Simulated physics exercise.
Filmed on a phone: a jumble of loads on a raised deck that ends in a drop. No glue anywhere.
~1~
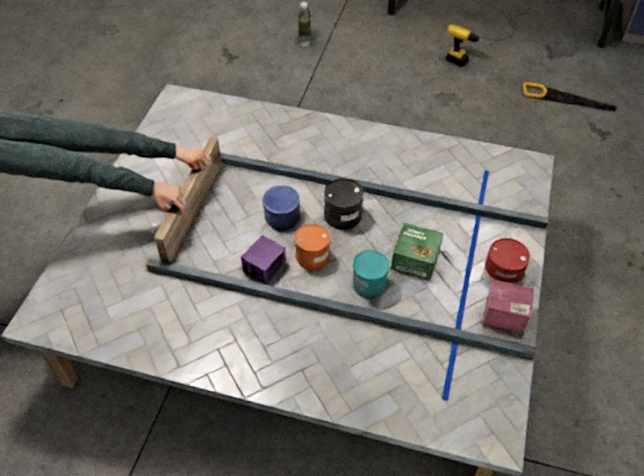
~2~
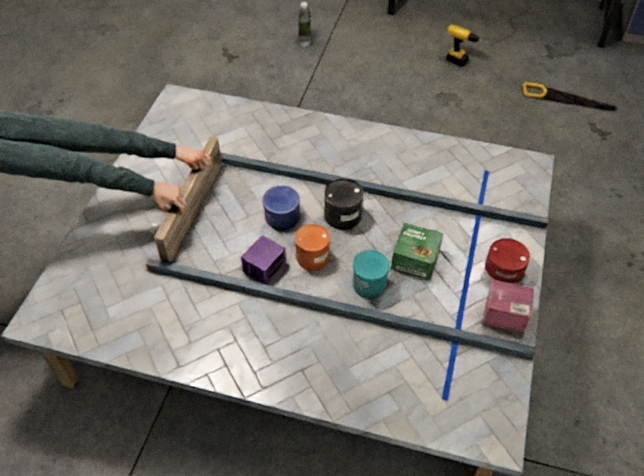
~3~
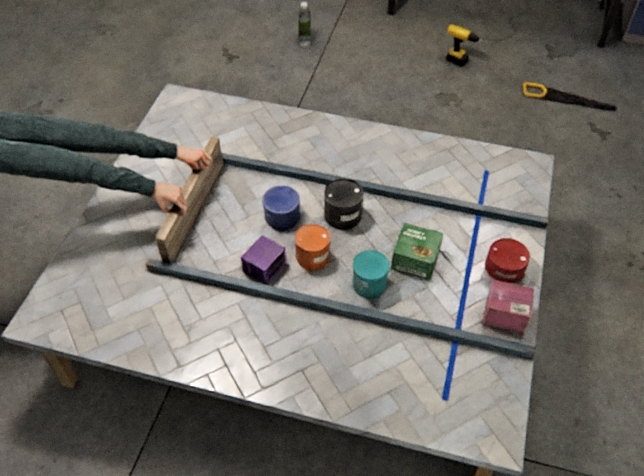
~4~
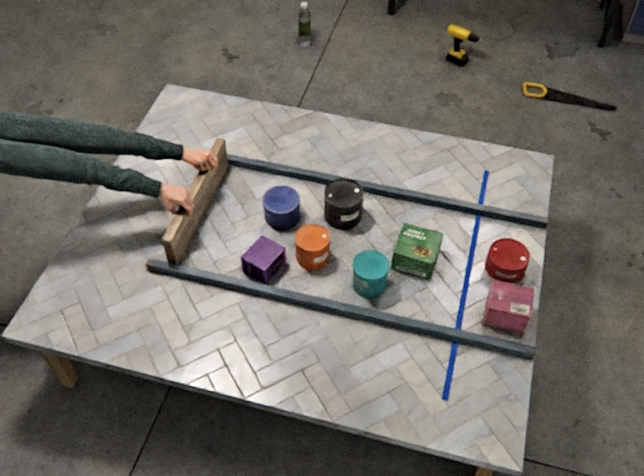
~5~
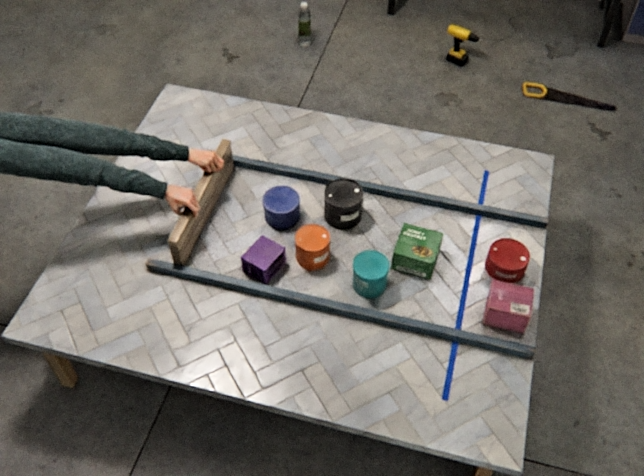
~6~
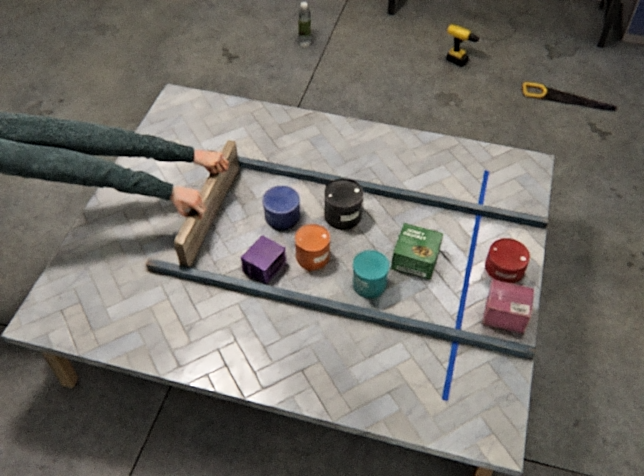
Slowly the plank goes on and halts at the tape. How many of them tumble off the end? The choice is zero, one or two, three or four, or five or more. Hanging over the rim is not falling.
The number that fall off is one or two.
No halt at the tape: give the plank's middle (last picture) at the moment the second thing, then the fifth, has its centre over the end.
Near (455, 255) and (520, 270).
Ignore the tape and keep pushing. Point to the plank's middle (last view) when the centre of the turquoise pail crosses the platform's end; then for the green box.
Near (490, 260) and (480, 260).
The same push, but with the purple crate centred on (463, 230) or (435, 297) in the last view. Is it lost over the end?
In that order, it does not fall; is kept.
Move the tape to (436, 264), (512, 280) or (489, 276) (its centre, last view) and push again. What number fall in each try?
In that order 0, 4 and 3.
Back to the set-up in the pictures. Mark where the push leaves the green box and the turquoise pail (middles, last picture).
First (529, 278), then (514, 311).
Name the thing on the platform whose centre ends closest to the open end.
It is the green box.
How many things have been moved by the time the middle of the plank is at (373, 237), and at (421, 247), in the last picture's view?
6 and 7.
Soon after, none off yet; pink parcel at rest near (508, 307); red canister at rest near (507, 260); green box at rest near (417, 251).
By the end, the number that fall off is one or two; fallen, red canister and pink parcel.
